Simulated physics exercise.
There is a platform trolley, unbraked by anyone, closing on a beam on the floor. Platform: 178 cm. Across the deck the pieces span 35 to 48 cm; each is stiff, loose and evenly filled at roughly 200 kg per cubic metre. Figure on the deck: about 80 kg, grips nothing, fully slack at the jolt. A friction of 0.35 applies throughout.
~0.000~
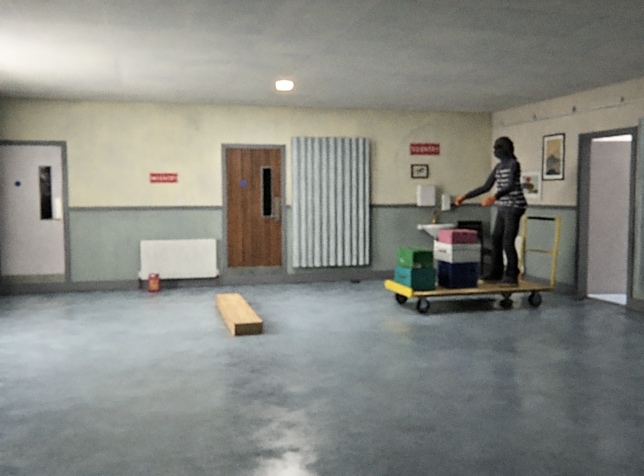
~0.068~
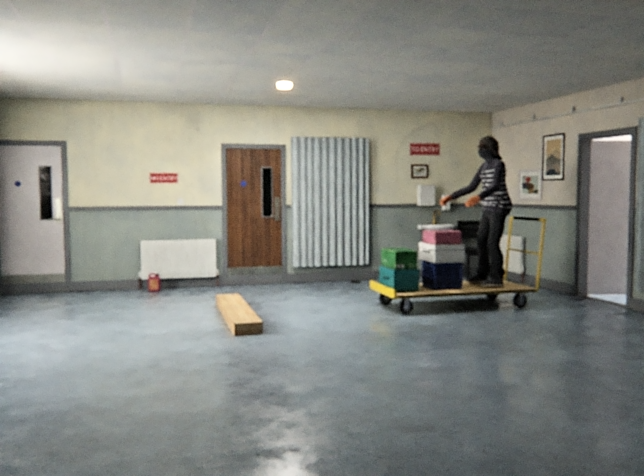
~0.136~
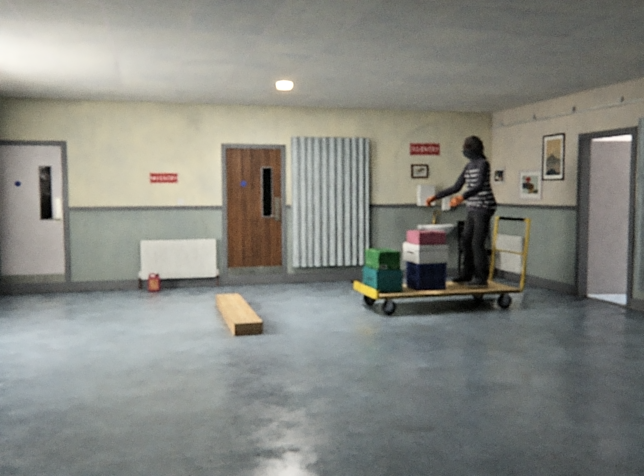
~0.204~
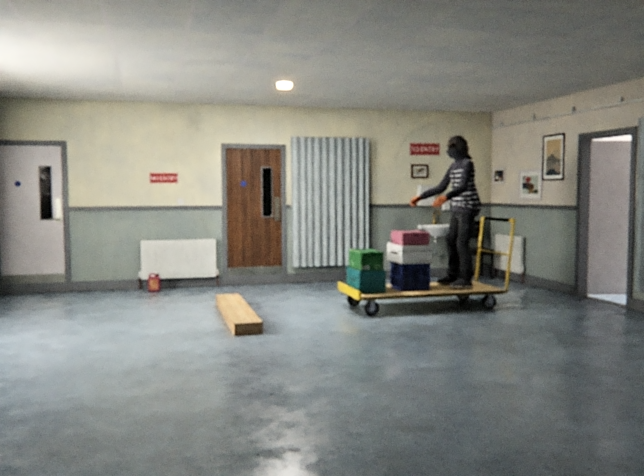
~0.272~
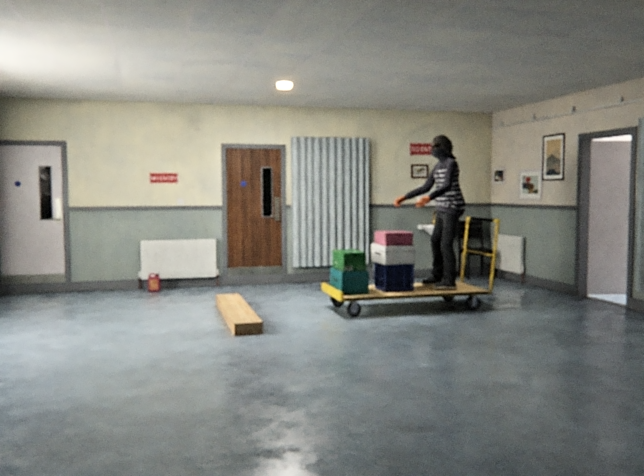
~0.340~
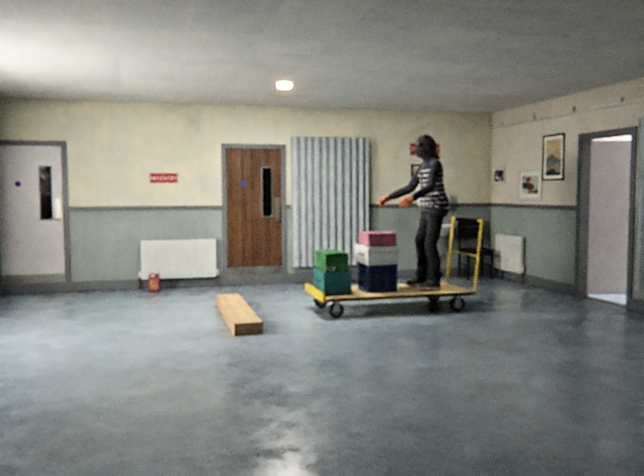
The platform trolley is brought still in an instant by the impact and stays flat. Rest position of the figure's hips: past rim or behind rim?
Over the edge.
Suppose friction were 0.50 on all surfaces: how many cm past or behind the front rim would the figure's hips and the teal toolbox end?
So the hips finish 60 beyond the front rim while the teal load stays 20 short of it.
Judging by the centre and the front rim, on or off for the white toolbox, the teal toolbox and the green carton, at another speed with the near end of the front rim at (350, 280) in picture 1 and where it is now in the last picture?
Result: White kept; teal kept; green lost.
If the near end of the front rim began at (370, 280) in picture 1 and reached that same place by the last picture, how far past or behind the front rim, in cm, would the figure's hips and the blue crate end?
In that run, the hips end up 70 cm back from the front rim and blue ends up 50 cm back.
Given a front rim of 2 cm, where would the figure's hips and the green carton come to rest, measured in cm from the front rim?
Result: Hips 100 cm past rim; green 210 cm past rim.
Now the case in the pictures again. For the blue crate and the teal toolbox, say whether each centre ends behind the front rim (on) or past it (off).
Result - blue: Stays; teal: Stays.
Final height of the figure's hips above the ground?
Around 30 centimetres high.
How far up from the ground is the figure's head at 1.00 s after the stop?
About 10 cm above the ground.
After 0.61 s the deck stops.
After 1.16 s the figure's hips are 34 cm behind the rim, near (271, 258) in the last picture's view.
After 1.61 s the figure's hips are 1 cm past the rim, near (240, 266) in the last picture's view.
When all is still (4.6 s), past the rim, white toolbox, green carton, pink carton and the figure's hips; behind it, blue crate and teal toolbox.
